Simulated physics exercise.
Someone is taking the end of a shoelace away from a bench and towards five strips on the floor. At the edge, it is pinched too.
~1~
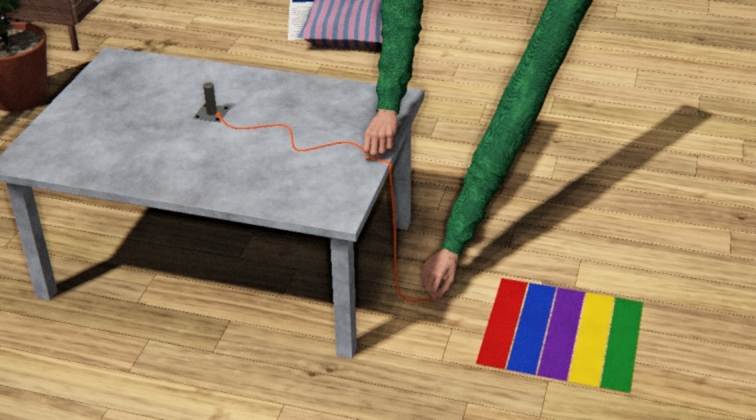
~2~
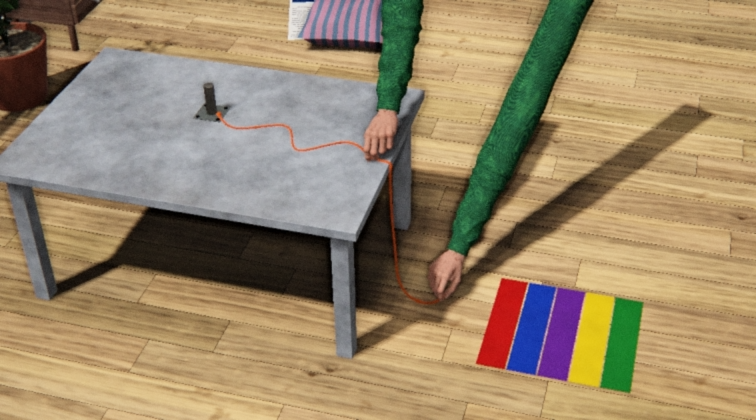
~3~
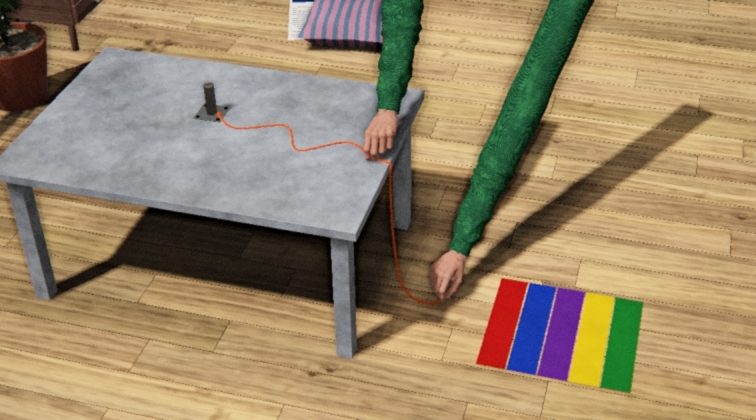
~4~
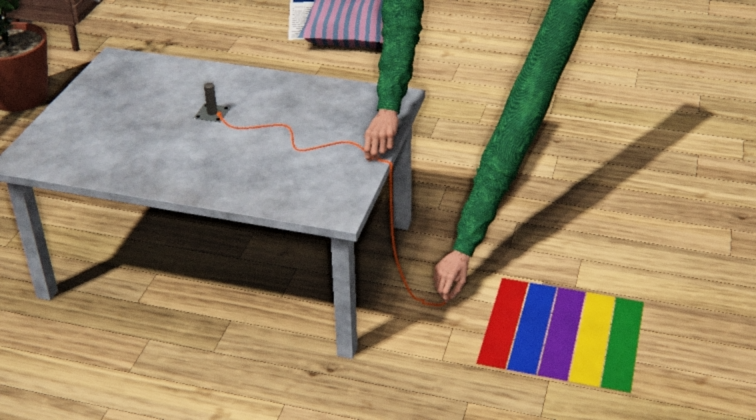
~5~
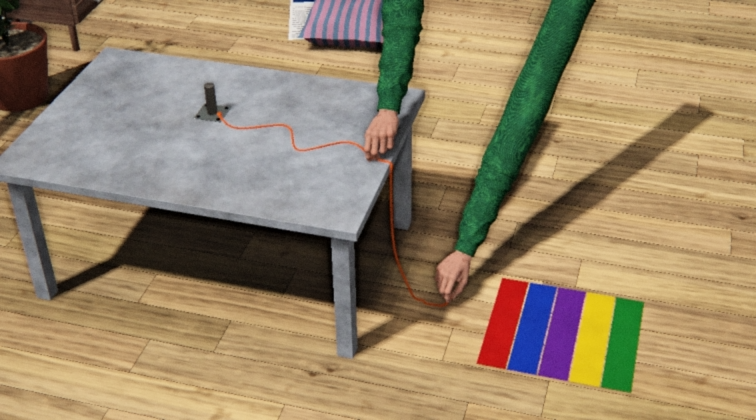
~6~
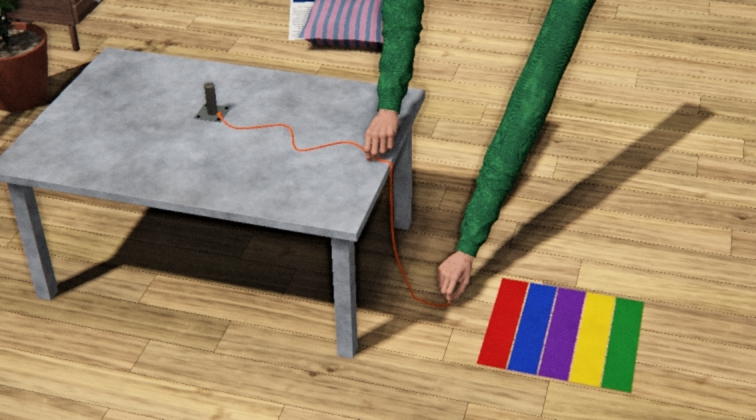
The footage shows a hand in a green sleeve pinching an orange cord at the edge of a gray table, while another hand near the floor moves the cord's end slightly right, toward five colored strips.
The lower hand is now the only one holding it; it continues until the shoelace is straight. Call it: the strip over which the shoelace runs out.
Yellow.
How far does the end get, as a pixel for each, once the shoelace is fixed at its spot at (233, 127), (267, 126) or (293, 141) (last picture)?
Approximately at (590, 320), at (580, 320) and at (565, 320), in that order.
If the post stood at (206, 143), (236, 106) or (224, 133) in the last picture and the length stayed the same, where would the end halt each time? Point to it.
First (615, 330), then (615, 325), and last (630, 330).
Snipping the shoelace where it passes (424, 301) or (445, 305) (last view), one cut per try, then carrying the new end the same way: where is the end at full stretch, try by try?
In order, around (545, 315) and (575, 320).
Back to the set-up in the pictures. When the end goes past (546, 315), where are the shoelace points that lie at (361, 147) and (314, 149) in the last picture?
The first ends at (392, 164) and the second at (347, 149).
A little later, end near (546, 315); over blue.
Next, end near (577, 320); over purple.
When it is tight, end near (595, 324); over yellow. It gets as far as the yellow strip.
